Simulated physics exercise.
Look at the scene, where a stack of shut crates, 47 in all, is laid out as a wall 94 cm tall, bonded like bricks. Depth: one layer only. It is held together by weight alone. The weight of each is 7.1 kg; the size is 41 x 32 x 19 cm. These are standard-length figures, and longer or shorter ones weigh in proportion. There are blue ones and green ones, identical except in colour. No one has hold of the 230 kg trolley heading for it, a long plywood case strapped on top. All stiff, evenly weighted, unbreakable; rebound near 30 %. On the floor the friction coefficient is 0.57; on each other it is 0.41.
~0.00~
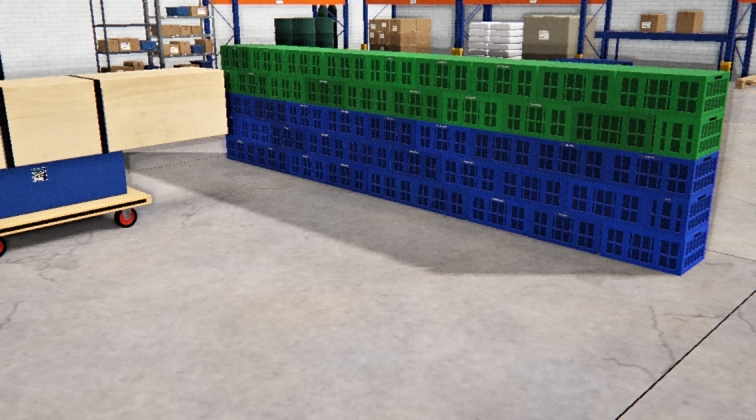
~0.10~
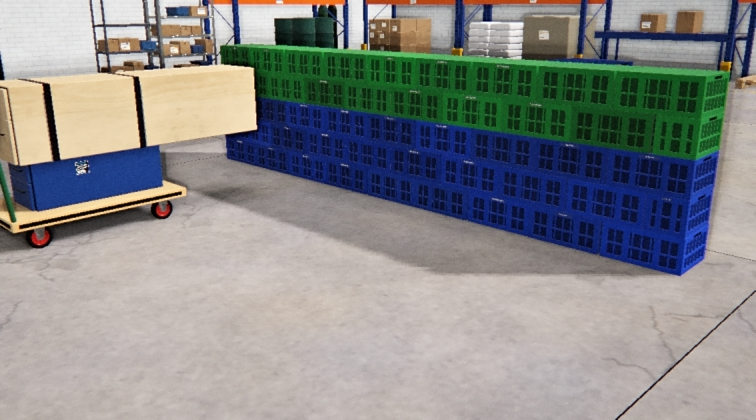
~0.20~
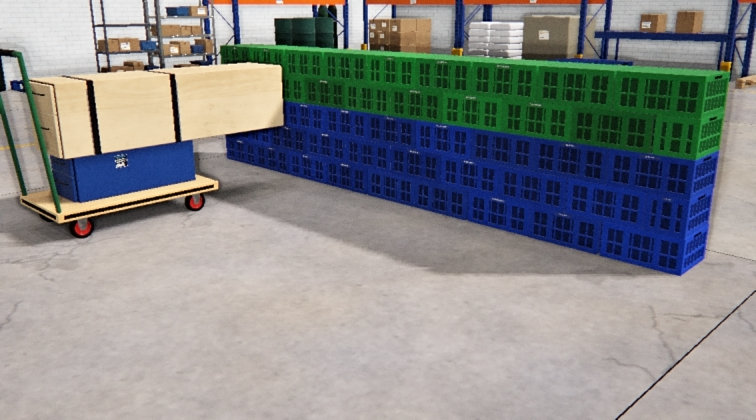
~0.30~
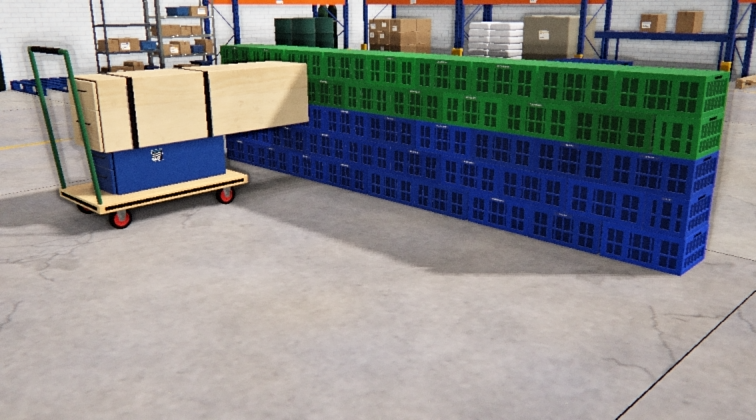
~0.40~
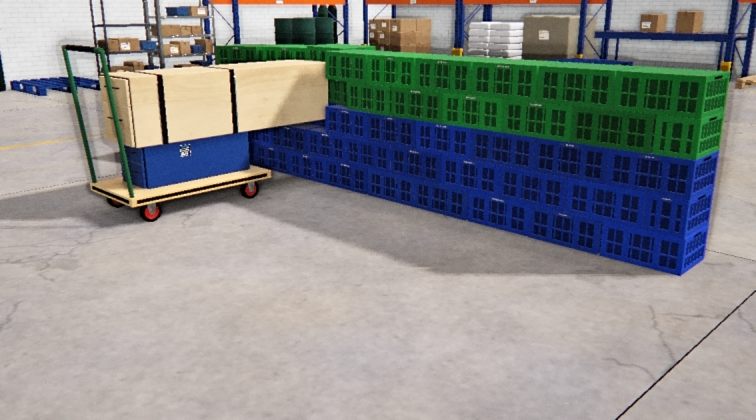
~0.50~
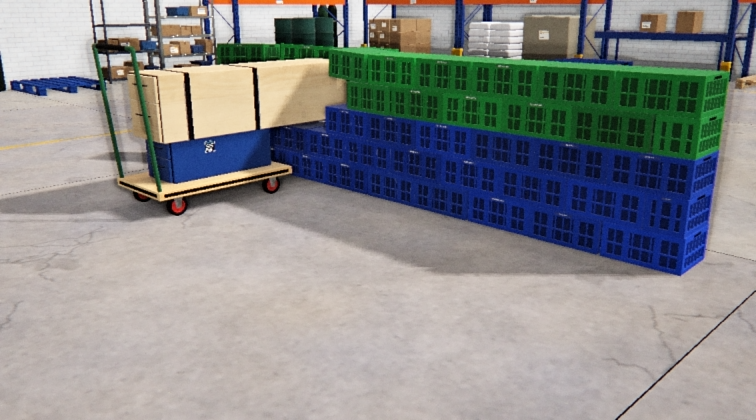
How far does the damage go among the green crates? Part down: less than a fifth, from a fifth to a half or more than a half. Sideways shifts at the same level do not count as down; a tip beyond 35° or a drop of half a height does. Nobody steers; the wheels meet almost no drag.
Down: A fifth up to a half of them.
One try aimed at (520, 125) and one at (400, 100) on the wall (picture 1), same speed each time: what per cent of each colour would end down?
First try then second: Blue 10 and 10, green 40 and 40 per cent.
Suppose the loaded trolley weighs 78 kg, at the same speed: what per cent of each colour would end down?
You'd get blue at 10 and green at 40 per cent down.
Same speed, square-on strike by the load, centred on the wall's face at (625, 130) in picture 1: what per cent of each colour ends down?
In that case blue 10, green 30 per cent.
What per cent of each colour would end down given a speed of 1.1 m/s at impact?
The blue would finish 10 in a hundred down, the green 40 in a hundred.
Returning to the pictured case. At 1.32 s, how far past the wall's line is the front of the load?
It is some 130 centimetres past it.
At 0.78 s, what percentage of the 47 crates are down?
By then, 15 per cent.
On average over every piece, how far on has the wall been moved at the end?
Averaged out, it's some 25 centimetres.
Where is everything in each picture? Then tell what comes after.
In the first picture (we follow the side turned to the camera), load (217, 91) 72 cm short of the wall; top green crate (266, 61); top blue crate (304, 117); no piece has moved.
The second picture shows load (247, 87) 49 cm short of the wall; top green crate (267, 61).
The third picture shows load (275, 85) 26 cm short of the wall; top green crate (267, 61).
The fourth picture shows load (301, 82) 35 mm short of the wall; top green crate (267, 61).
The fifth picture shows load (322, 80) 16 cm into the wall's line; top green crate (285, 60) displaced 15 cm; 10 stirred so far.
The sixth picture shows load (341, 78) 33 cm into the wall's line; top green crate (306, 58) tipped 6°; 11 stirred so far.
Around 0.78 s, load 79 cm past the wall's line, still rolling; 4 of the 19 green crates down (6 of 47 in all colours); top green crate tipped 60°, 24 cm lower; top blue crate tipped 14°, 33 cm lower.
Around 1.32 s, load 1.30 m past the wall's line, still rolling; 5 of the 19 green crates down (7 of 47 in all colours); top green crate on its side; top blue crate 38 cm lower.
Finally (4.0 s), load 1.53 m past the wall's line, stopped; 7 of the 19 green crates down (10 of 47 in all colours); top green crate on its side; top blue crate 38 cm lower. That is 37 per cent. Seen by the last camera, middles, top green crate near (346, 119), top blue crate near (440, 144).
